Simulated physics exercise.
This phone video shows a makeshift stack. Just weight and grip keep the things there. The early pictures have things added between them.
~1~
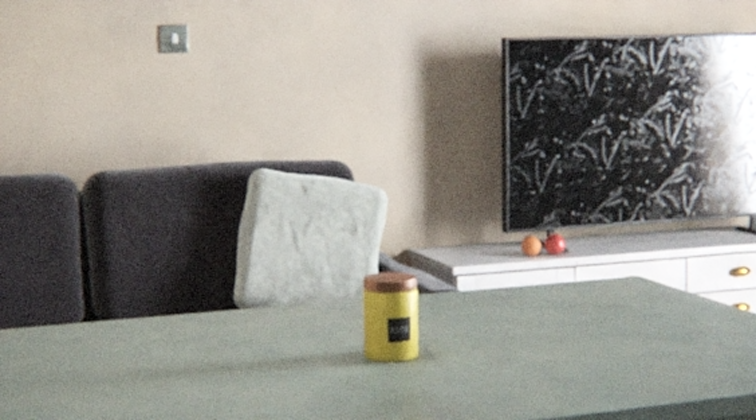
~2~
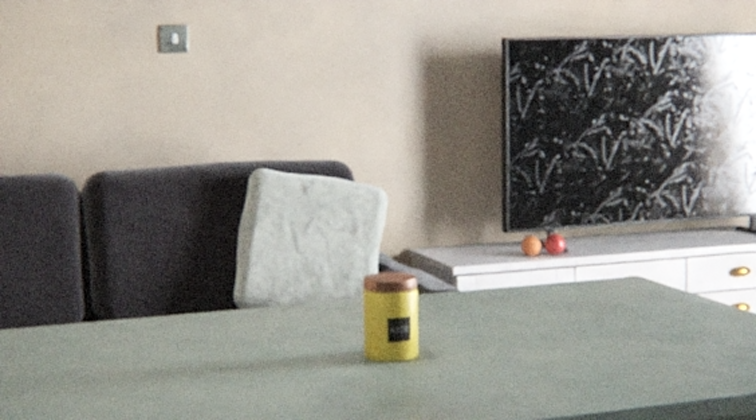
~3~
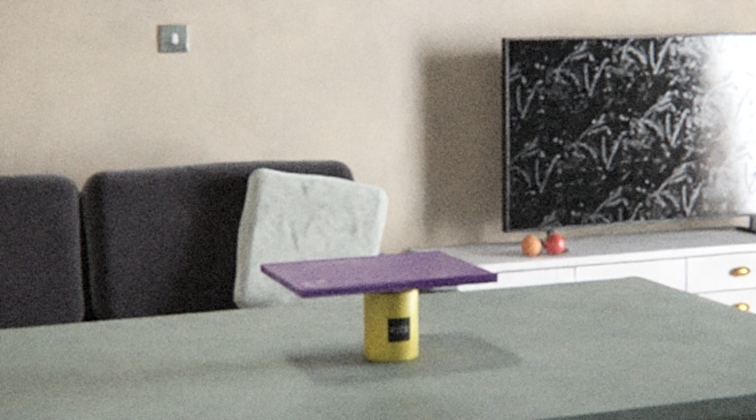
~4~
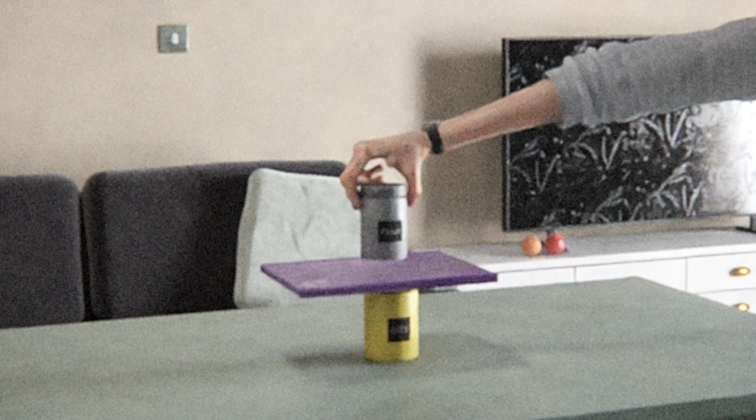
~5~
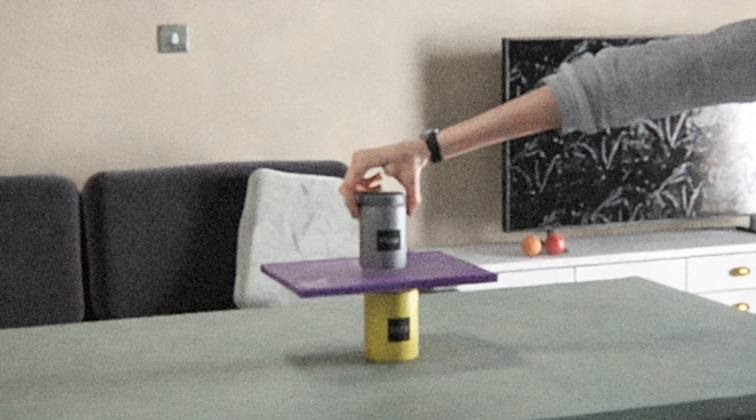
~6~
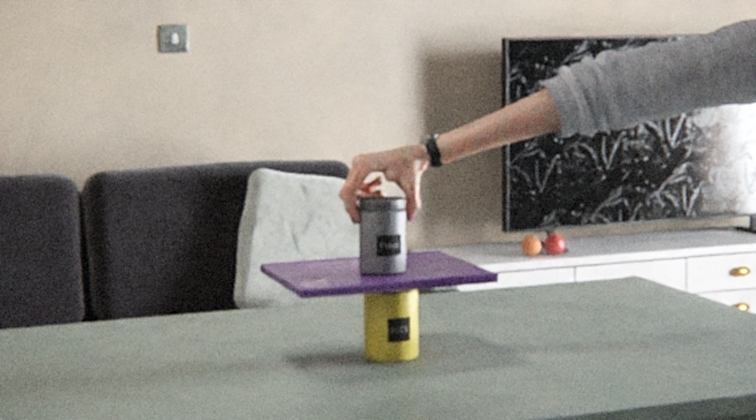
The clip opens on a yellow jar with a brownish lid standing alone on a green table, and then a flat purple lid lies across its top. A hand reaches in from the right holding a grey jar and lowers it onto the purple lid, fingers still gripping it.
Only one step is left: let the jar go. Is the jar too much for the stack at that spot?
No. Most likely nothing will tip.
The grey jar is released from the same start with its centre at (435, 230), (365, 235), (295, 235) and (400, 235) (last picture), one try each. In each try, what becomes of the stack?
The first time it stays standing, the second time it stays standing, the third time it collapses, and the fourth time it stays standing.
Then, 0.20 s on from there, no change.
Then, 0.50 s on from there, grey jar resting near (382, 235).
In the end, all 3 unmoved. At the end, from the last picture's camera, grey jar near (382, 235). The stack keeps its balance.
